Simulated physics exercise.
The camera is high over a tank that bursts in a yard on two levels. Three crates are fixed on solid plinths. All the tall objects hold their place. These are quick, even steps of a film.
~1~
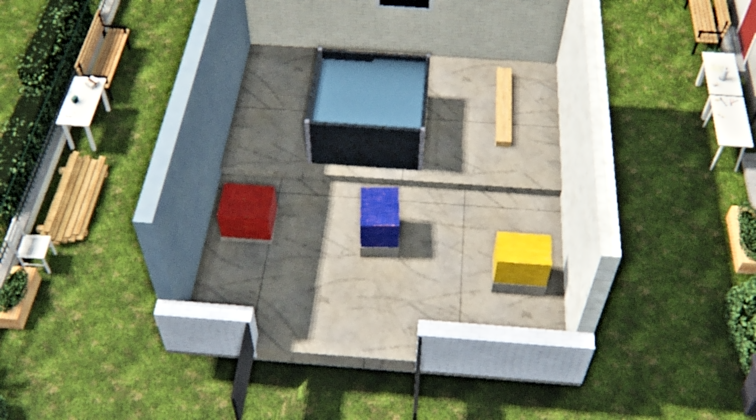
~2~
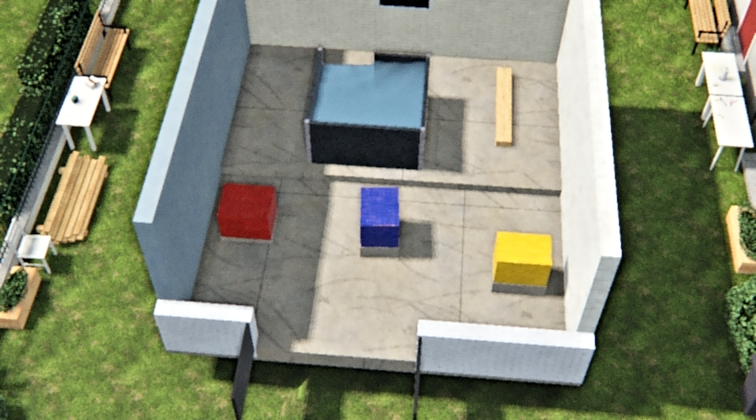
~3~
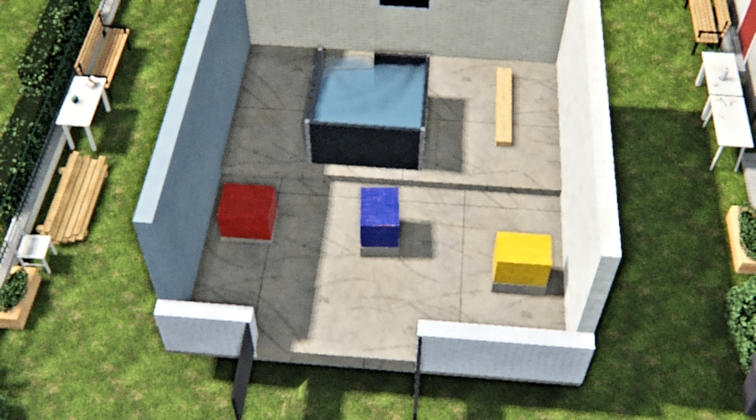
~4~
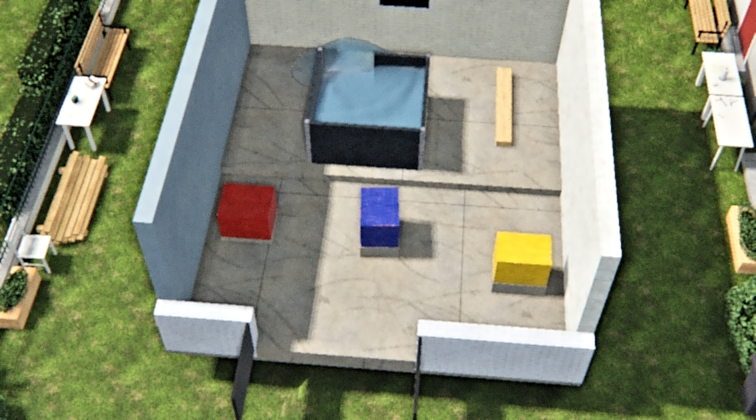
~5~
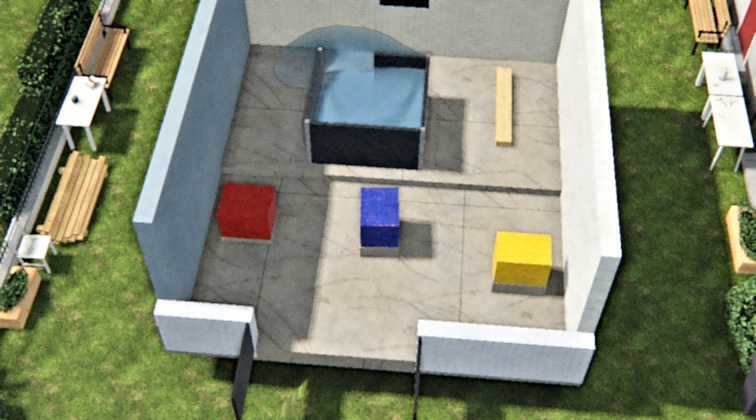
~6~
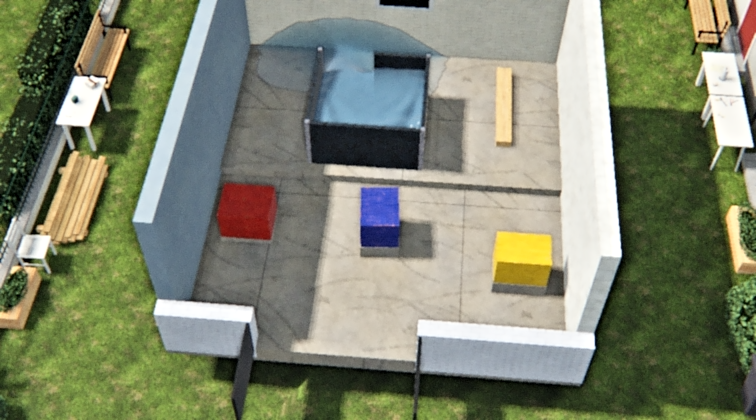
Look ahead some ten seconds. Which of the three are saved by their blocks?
In the end: The red crate is wetted; the blue crate escapes dry; the yellow crate escapes dry.
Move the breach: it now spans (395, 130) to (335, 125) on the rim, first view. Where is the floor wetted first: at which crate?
The blue crate.
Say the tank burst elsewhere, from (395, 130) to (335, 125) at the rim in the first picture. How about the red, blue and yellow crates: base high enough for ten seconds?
One by one: Red crate is soaked, blue crate takes water, yellow crate keeps dry.
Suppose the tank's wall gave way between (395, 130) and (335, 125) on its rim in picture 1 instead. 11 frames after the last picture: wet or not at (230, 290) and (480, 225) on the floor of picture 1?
In that order: Flooded, covered.
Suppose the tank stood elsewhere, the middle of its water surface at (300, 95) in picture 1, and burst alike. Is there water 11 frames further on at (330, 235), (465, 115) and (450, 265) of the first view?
In that order: No water, awash, dry.
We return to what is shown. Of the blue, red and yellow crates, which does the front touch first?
First comes the one in red.
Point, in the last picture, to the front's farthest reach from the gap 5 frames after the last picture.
Roughly at (550, 69).
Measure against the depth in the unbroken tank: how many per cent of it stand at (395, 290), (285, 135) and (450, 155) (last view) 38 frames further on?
In turn 6, 6 and 4 in a hundred.
A moment on, water covers 20 % of the floor; the red crate not reached, the blue crate not reached, the yellow crate not reached.
Next, water covers 40 % of the floor; the red crate water round its plinth, the blue crate not reached, the yellow crate not reached.
Then, water covers 75 % of the floor; the red crate water round its plinth, the blue crate water round its plinth, the yellow crate water round its plinth.
Later, water covers 95 % of the floor; the red crate water round its plinth, the blue crate water round its plinth, the yellow crate water round its plinth.
In the end, water covers 95 % of the floor; the red crate was topped, the blue crate stayed above the water, the yellow crate stayed above the water.
